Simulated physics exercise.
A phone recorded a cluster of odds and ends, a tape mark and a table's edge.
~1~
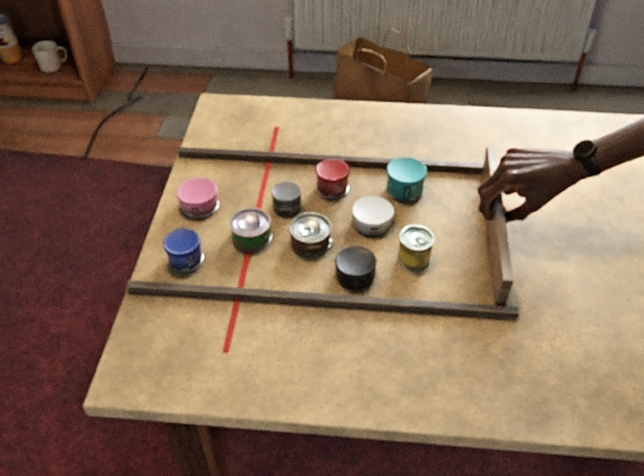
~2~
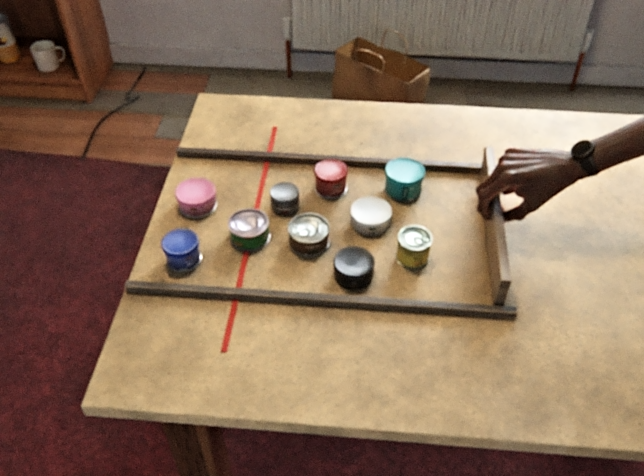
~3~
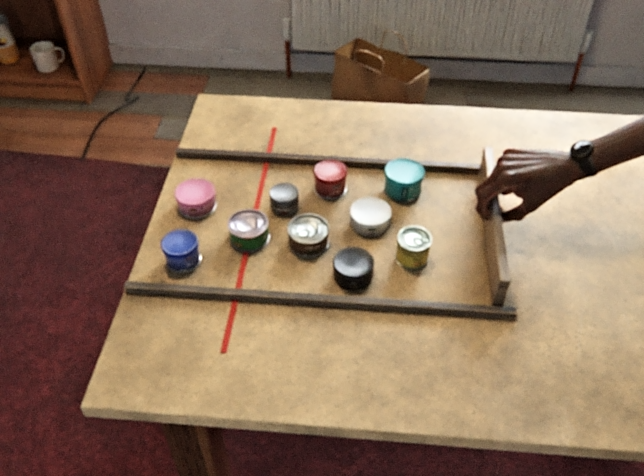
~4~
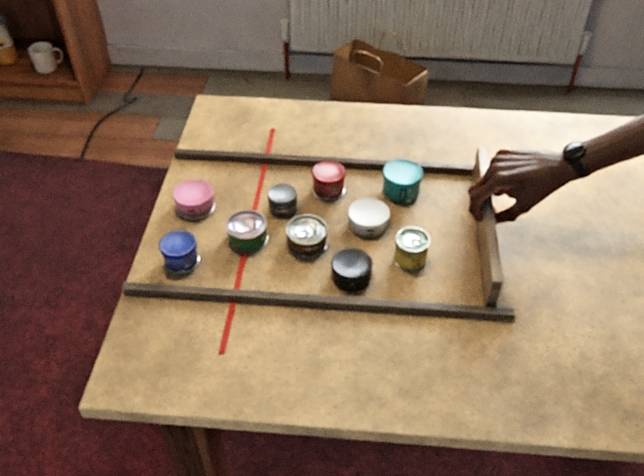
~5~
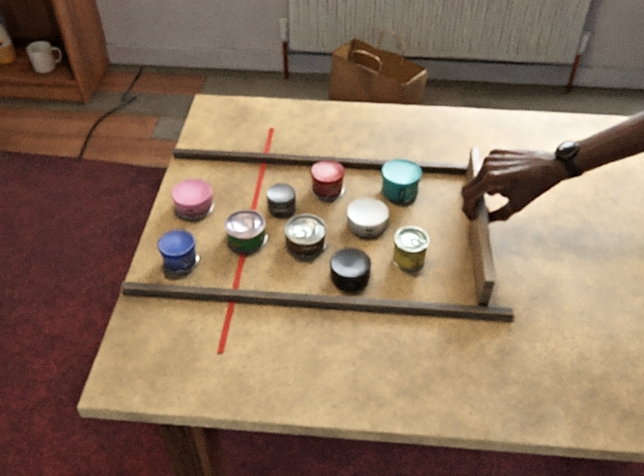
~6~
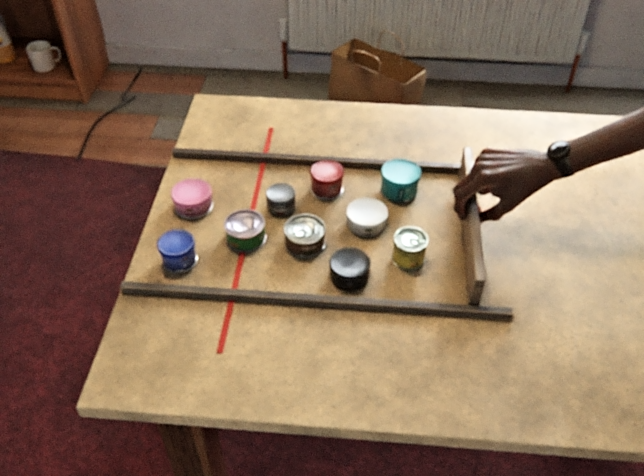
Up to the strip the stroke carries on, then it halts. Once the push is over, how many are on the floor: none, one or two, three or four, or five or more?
On the floor: None.
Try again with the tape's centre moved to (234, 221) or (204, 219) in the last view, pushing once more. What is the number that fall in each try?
First 0, second 2.
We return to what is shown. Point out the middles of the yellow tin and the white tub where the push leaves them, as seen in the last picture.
Roughly at (227, 237) and at (232, 209), in that order.
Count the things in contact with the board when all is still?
That makes 4.
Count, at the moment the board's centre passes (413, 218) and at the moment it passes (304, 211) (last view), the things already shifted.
The counts are 2 and 8.
Soon after, none off yet; pink tin at rest near (193, 199); blue pot at rest near (178, 252); green tin at rest near (245, 231).
After that, none off yet; pink tin at rest near (193, 199); blue pot at rest near (178, 252); green tin displaced about its own width near (197, 227).
In the end, the number that fall off is zero.
